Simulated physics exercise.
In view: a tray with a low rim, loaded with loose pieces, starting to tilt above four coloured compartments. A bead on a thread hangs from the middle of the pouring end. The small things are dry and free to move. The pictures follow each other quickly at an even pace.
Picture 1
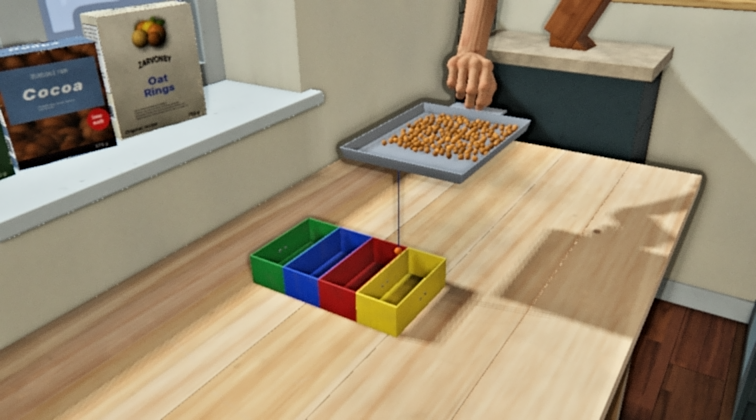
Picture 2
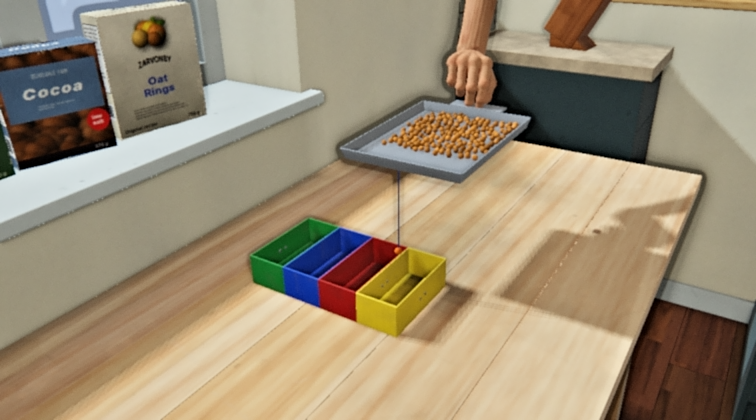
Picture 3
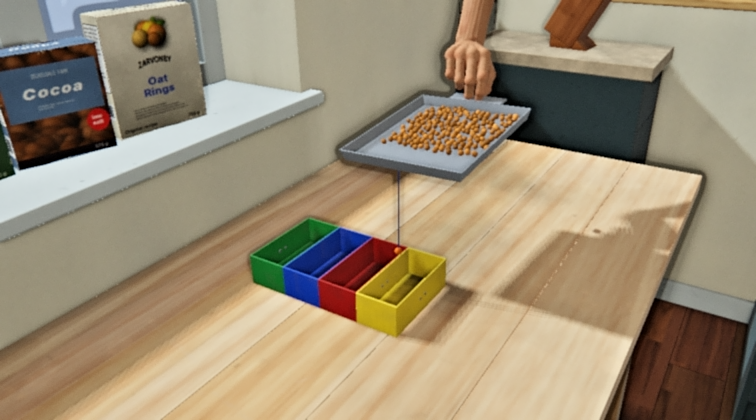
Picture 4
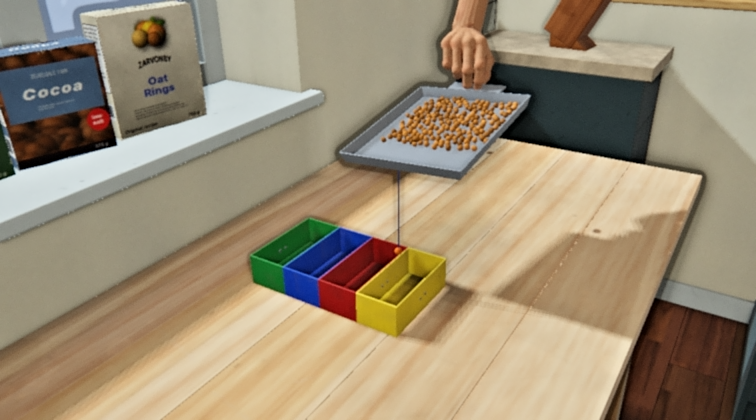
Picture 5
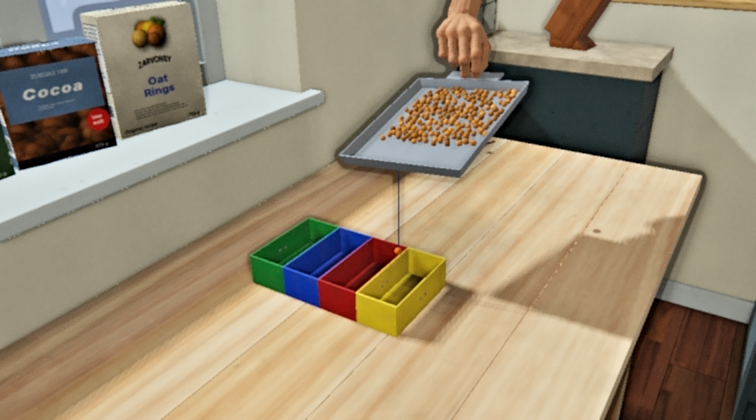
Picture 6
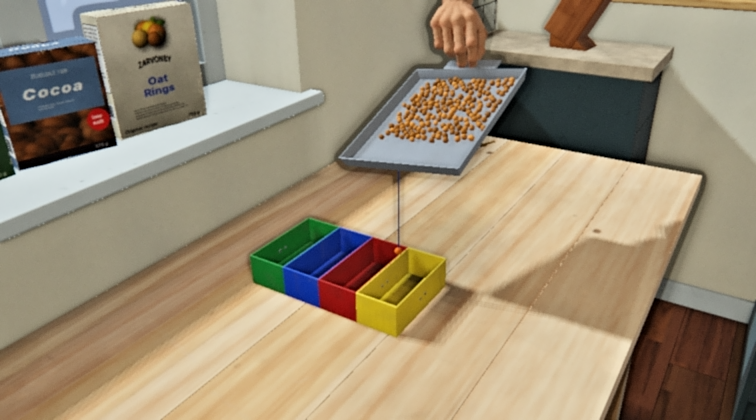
At the start, a hand holds a gray tray of small roasted chickpeas nearly level above green, blue, red and yellow compartments on a wooden table. The hand gradually raises the tray's far end and shifts slightly left, tilting it toward its lower left corner, while the chickpeas remain on the tray.
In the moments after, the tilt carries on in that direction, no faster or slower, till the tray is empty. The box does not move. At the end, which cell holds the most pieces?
Fullest: The blue cell.
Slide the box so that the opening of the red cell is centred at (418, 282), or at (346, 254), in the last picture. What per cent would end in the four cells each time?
Roughly 80 per cent, and 100 per cent.
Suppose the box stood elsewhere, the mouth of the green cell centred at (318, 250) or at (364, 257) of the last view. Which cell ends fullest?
At the first place the blue cell, at the second the green one.
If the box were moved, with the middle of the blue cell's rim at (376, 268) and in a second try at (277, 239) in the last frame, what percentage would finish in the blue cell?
Near 20 % and 0 %.
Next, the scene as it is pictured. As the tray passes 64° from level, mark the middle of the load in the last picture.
Around (370, 155).
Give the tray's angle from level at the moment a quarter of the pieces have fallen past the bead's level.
At about 80°.
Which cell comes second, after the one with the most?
In second place: That red cell.
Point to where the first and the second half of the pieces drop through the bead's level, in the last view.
Around (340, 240) and then (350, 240).
Soon, tray tipped steeply; most on the tray; a stray few in the yellow cell; a stray few in the red cell; a stray few in the blue cell; a small part falling or outside the box.
A while on, tray tipped past a quarter turn; about a quarter on the tray; about a third in the blue cell; a small part in the red cell; a stray few in the yellow cell; a stray few in the green cell; about a quarter falling or outside the box.
Towards the end, tray tipped past a quarter turn; about two thirds in the blue cell; about a third in the red cell; a stray few in the yellow cell; a stray few in the green cell; a stray few falling or outside the box.
Finally, tray tipped past a quarter turn; about two thirds in the blue cell; about a third in the red cell; a stray few in the yellow cell; a stray few in the green cell; a stray few outside the box.
